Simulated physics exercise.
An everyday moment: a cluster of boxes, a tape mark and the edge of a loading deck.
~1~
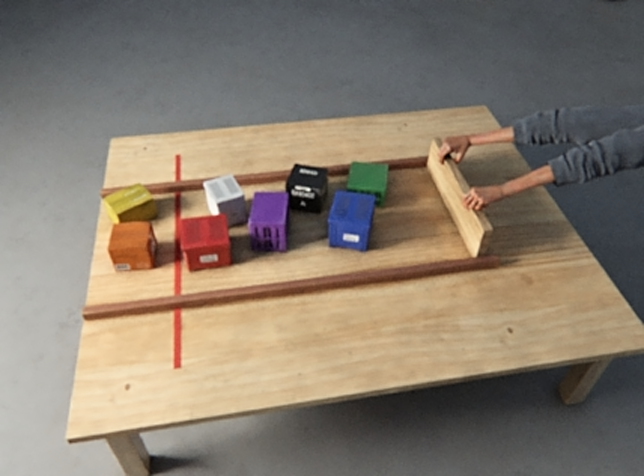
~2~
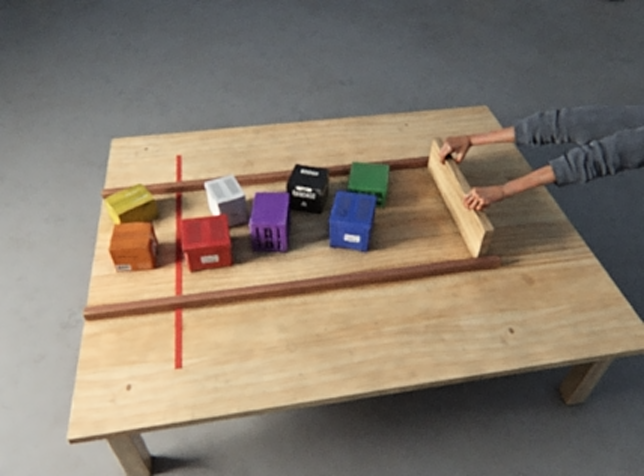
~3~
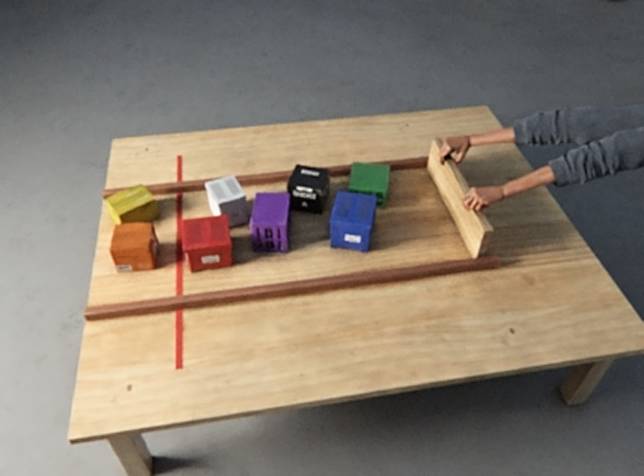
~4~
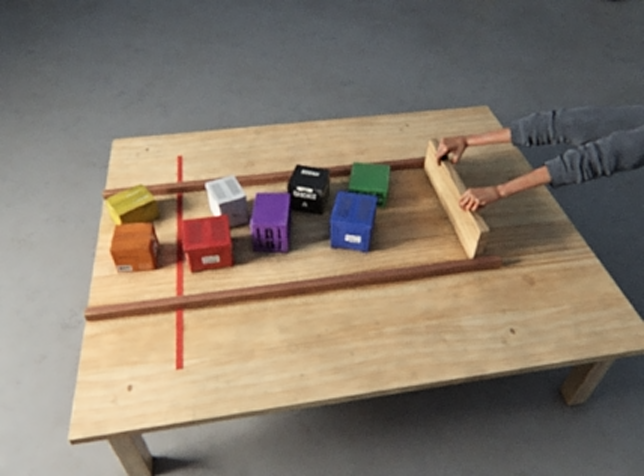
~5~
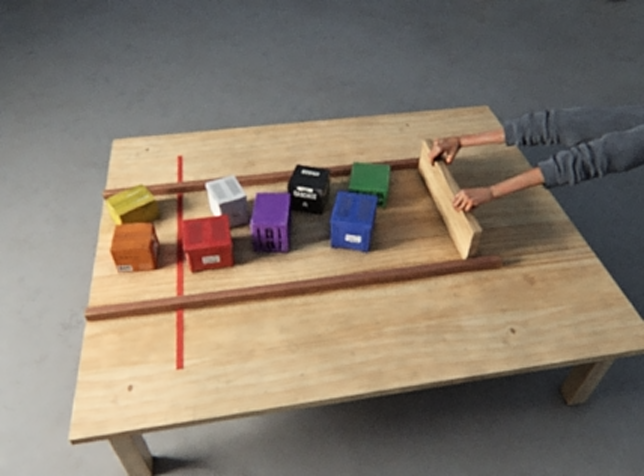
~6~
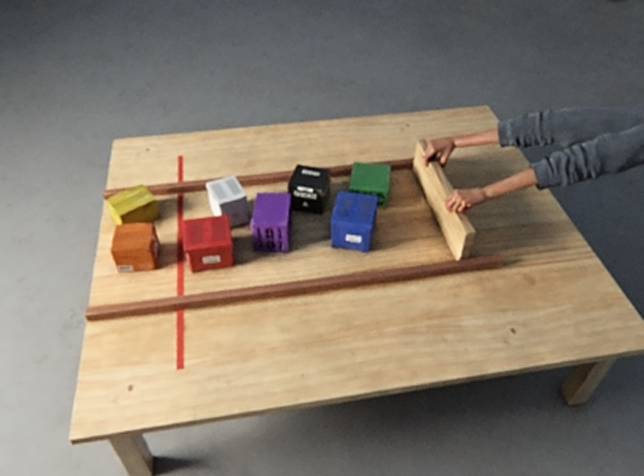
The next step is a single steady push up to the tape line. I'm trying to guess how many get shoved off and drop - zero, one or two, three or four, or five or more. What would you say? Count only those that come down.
Three, or at most four, fall.
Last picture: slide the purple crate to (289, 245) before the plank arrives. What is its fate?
In that case it never drops.
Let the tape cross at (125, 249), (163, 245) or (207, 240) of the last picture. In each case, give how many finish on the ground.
Going through each try, you'd get 6, 4 and 2.
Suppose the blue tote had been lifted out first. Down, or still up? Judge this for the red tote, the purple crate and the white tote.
The red tote? It hangs in there. The purple crate? It hangs in there. The white tote? It drops away.
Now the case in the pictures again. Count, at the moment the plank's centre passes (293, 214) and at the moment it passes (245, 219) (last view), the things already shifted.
6 by the first point, 8 by the second.
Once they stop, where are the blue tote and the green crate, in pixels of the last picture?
Blue tote: About (154, 250); green crate: About (158, 211).
A little later, none off yet; yellow parcel at rest near (134, 208); orange parcel at rest near (136, 247); red tote at rest near (209, 244).
Next, none off yet; yellow parcel at rest near (134, 208); orange parcel at rest near (136, 247); red tote shifted a little near (200, 246).
Later still, none off yet; yellow parcel shifted about its own width near (98, 210); orange parcel shifted about its own width near (86, 253); red tote shifted well along near (129, 254).
When it is over, the number that fall off is three or four; down, white tote, red tote, orange parcel and yellow parcel.
